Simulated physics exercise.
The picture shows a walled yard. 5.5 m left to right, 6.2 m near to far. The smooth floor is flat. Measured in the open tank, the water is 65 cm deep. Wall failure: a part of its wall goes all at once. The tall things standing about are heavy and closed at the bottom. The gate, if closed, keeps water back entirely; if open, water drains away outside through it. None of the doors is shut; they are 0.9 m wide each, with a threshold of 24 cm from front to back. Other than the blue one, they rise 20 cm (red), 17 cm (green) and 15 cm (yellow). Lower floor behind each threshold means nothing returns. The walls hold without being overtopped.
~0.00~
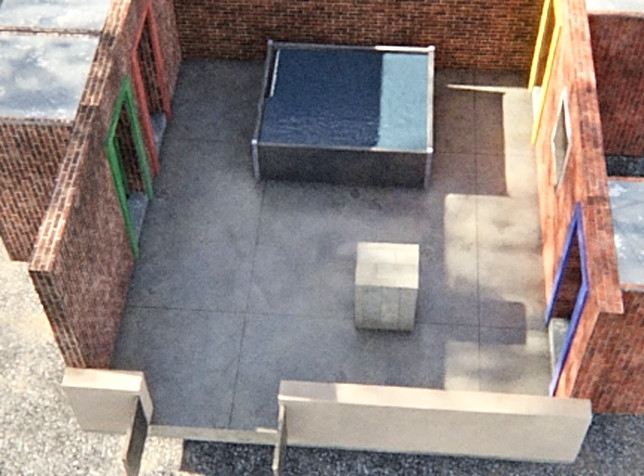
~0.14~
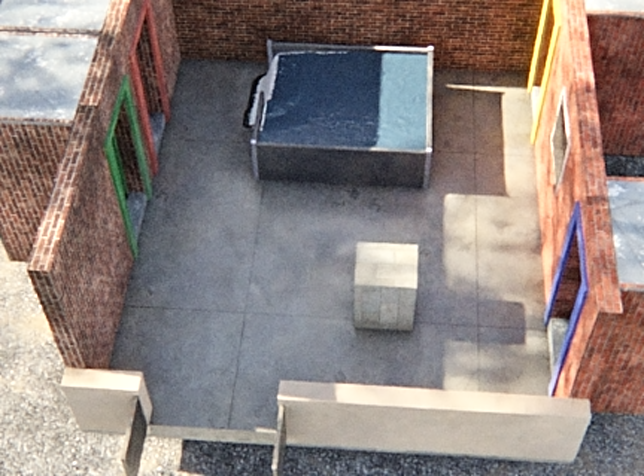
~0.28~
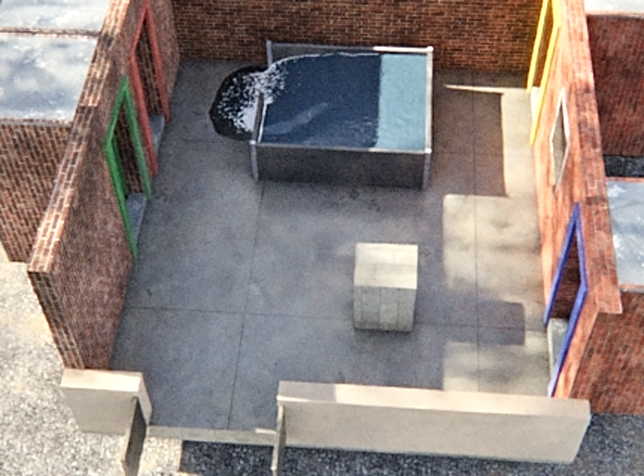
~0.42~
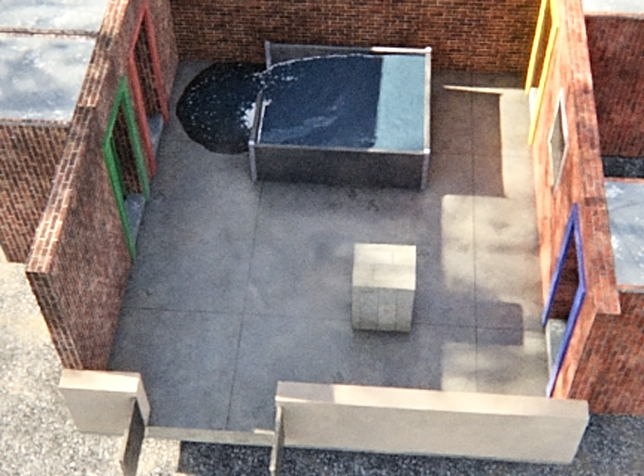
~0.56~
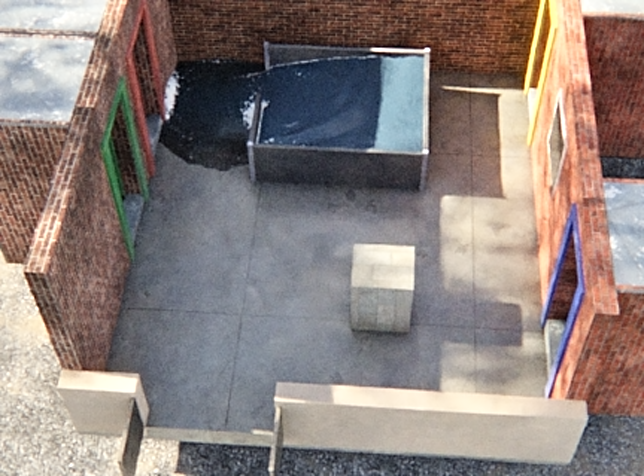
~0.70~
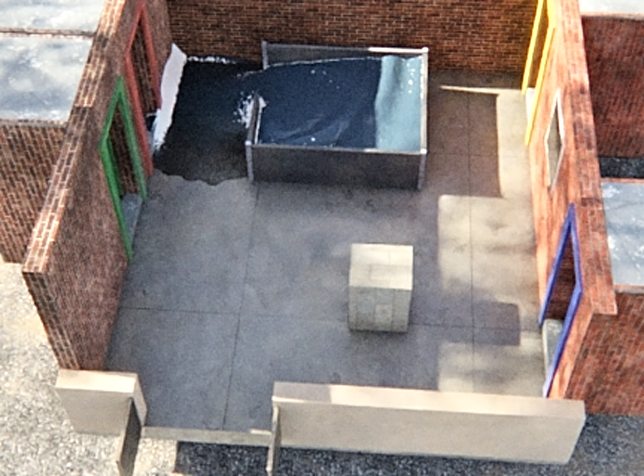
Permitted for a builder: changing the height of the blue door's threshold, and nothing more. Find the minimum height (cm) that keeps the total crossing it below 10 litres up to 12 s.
The minimum is roughly 7.5 cm.
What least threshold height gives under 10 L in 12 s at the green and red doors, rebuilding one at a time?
Close to 6.5 cm (green) and close to 28 cm (red).
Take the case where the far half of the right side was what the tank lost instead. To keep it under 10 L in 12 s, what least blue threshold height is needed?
Required height: Approx. 11.0 cm.
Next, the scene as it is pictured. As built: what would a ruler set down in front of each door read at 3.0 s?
Depths in cm - blue: 0, red: 25, green: 10, yellow: 0.
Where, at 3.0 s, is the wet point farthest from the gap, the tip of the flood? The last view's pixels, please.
The farthest wet point sits near (95, 405) in the last view.
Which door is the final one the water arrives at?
The blue one.
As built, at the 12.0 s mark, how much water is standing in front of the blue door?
7.5 cm.
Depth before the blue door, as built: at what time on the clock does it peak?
Roughly at 9.5 s.
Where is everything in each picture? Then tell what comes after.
The first picture shows the open tank at (346, 99) is whole and still, 65 cm deep; the blue door at (565, 312) is dry.
In the second picture, the front is at (250, 125), 0.2 m from the gap at (270, 93); 0.2 m2 of floor is wet, 65 cm left at the back.
In the third picture, water pours out at (269, 95) and has run 0.8 m, to (216, 116); about 10 cm deep outside, 65 cm at the back.
In the fourth picture, the gap is at (268, 96), the front 1.3 m out at (183, 115); the back of the open tank holds 65 cm.
In the fifth picture, the gap is at (266, 96), the front 1.5 m out at (161, 135); the back of the open tank holds 65 cm.
In the sixth picture, the gap is at (264, 95), the front 1.7 m out at (153, 161); the back of the open tank holds 63 cm; the blue door at (558, 313), 5.8 m from the gap, is still 5.3 m from the nearest water.
After 1.4 s water covers 10 % of the floor, deepest (55 cm) near (176, 63); it has not reached the blue door.
After 3.0 s water covers 45 % of the floor, deepest (36 cm) near (198, 64); it has not reached the blue door.
After 12.0 s water covers 100 % of the floor, deepest (10 cm) near (216, 89); 7 cm at the blue door, 0 litres in over its 21 cm threshold.
At the blue door as built, the water arrived by 5.5 s and peaked near 10 cm at 9.6 s.
Run again over the same 12 s with other heights there, 22 litres in over 6.5 cm, 5 litres over 8.5 cm. The limit of 10 litres is kept from about 7.5 cm up.
